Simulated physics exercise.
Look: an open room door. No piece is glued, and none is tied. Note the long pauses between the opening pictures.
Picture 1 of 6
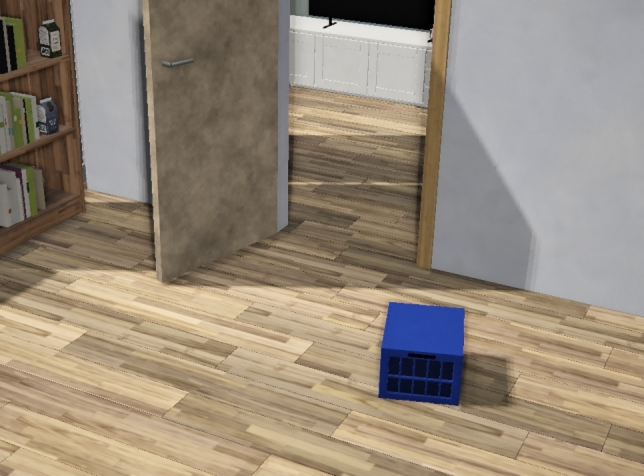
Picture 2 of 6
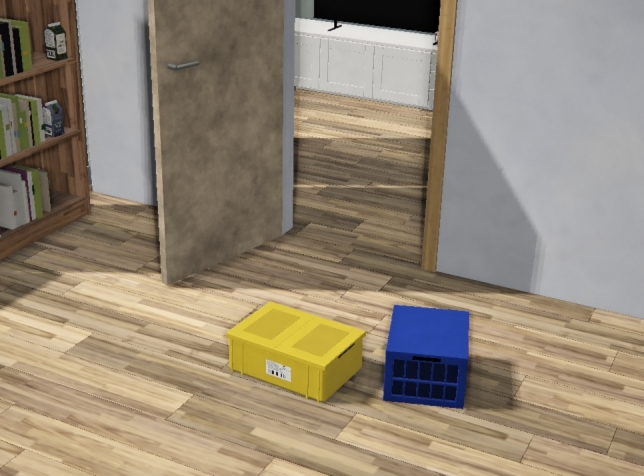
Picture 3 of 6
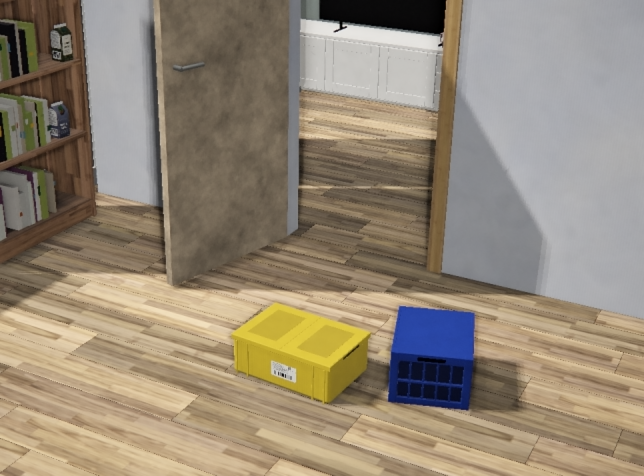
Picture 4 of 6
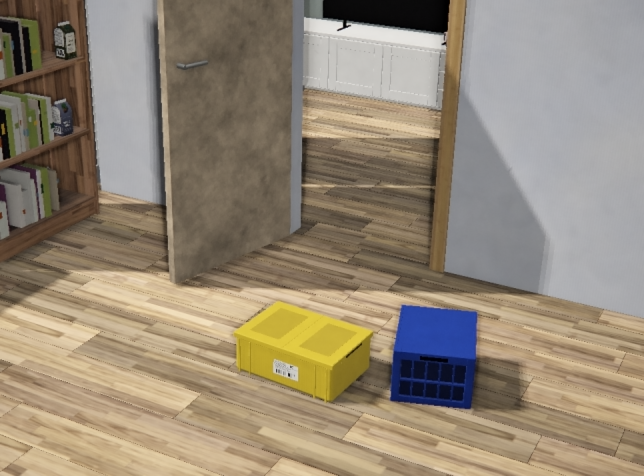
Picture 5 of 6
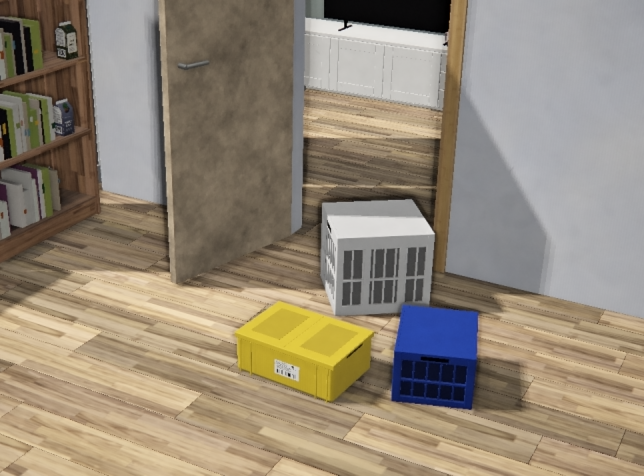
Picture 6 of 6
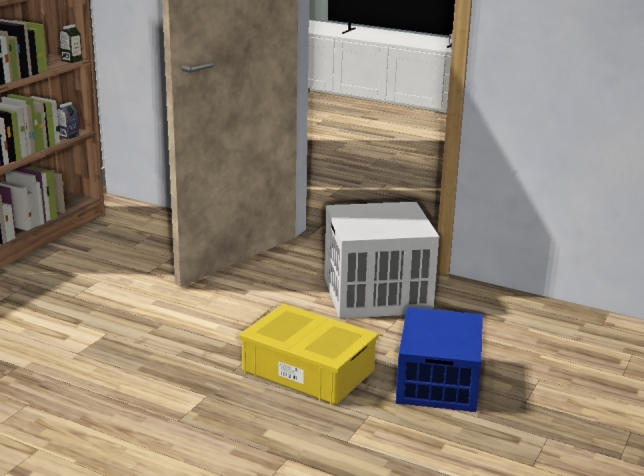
Room with an open, still door and a blue crate on wood flooring, a yellow tote appearing beside it, then a white chest behind.
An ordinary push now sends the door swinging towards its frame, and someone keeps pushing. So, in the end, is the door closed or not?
In the end it is not closed.
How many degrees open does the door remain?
I'd say it stays open by roughly 50 degrees.
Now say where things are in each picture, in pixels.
Door wide open and still; blue crate (423, 352), in the first frame.
Door wide open and still; blue crate (427, 355); yellow tote (296, 351), in the second frame.
Door wide open and still; blue crate (433, 356); yellow tote (301, 352), in the third frame.
Door wide open and still; blue crate (435, 355); yellow tote (303, 350), in the fourth frame.
Door wide open and still; blue crate (436, 356); yellow tote (304, 351), in the fifth frame.
Door wide open and still; white chest (379, 258); blue crate (440, 358), in the sixth frame.
Then, 0.70 s later than the last frame, door at 92°.
Then, 1.20 s later than the last frame, door at 75°.
Then, 1.70 s later than the last frame, door at 55°.
When it is over, door at 48°; all 3 as before. End places, in pixels of the last picture, white chest near (380, 258).
